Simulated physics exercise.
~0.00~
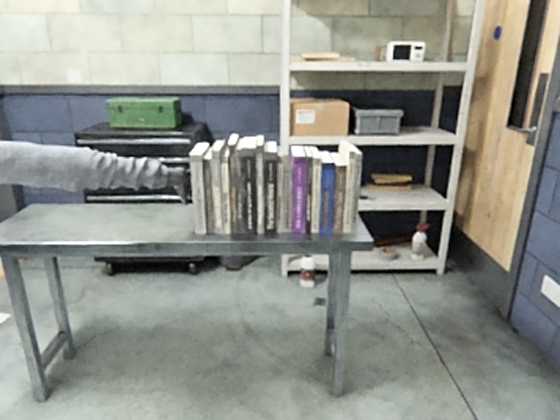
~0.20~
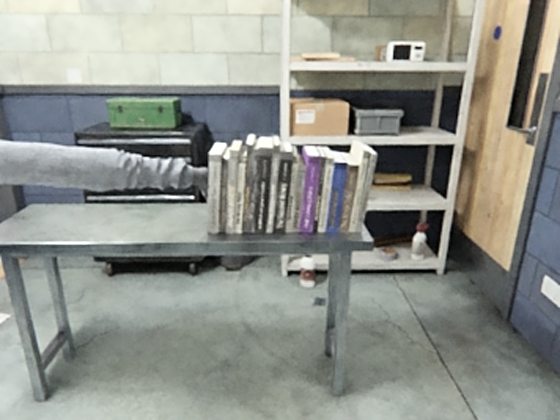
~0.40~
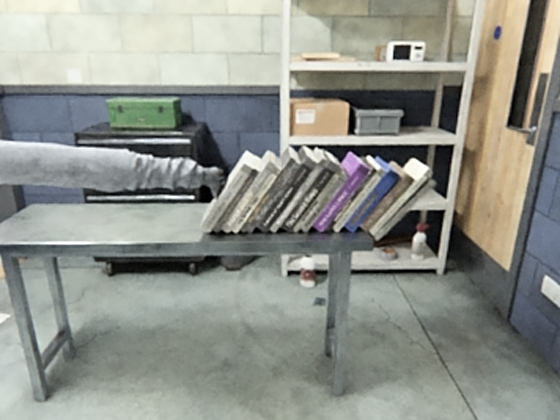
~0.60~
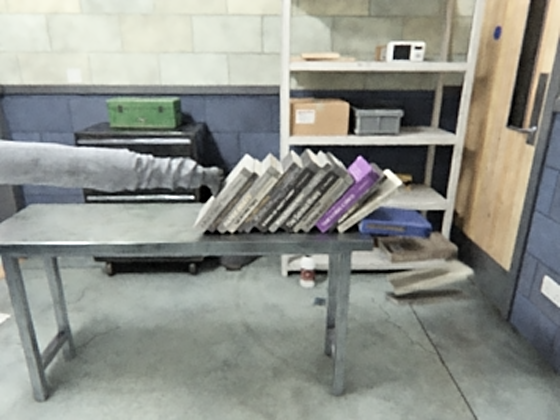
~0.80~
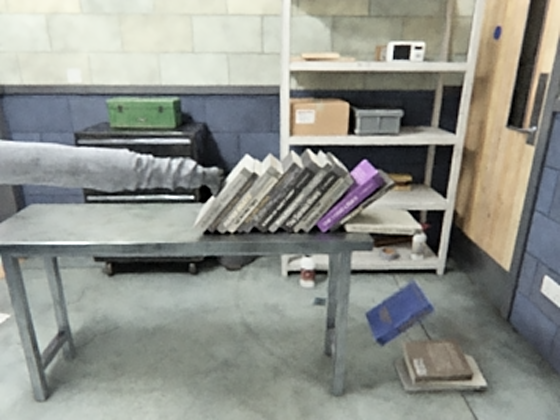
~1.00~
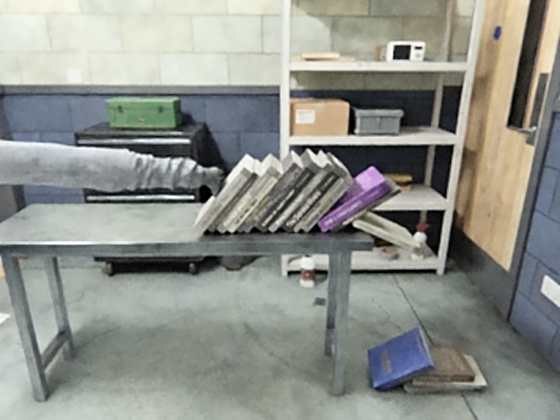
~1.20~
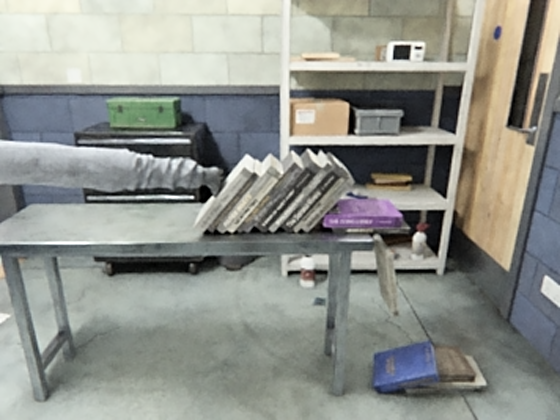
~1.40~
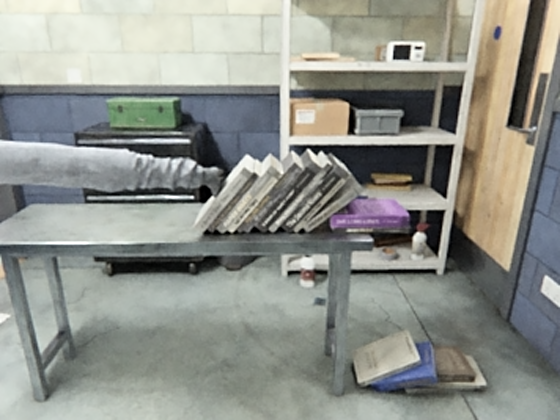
A grey-sleeved arm reaches in from the left towards a row of upright books, mostly grey with one purple and one blue near the right end, on a metal table in a workshop, seen from the front. Behind stand a green toolbox on a dark cabinet, pale shelves and a wooden door. The arm pushes the row right, and the books lean over together. Several at the right end tip off the edge, the blue one tumbling to the floor. The purple book drops onto its side at the table's end, while the remaining grey books stay slanted and the blue one lies among fallen books below.
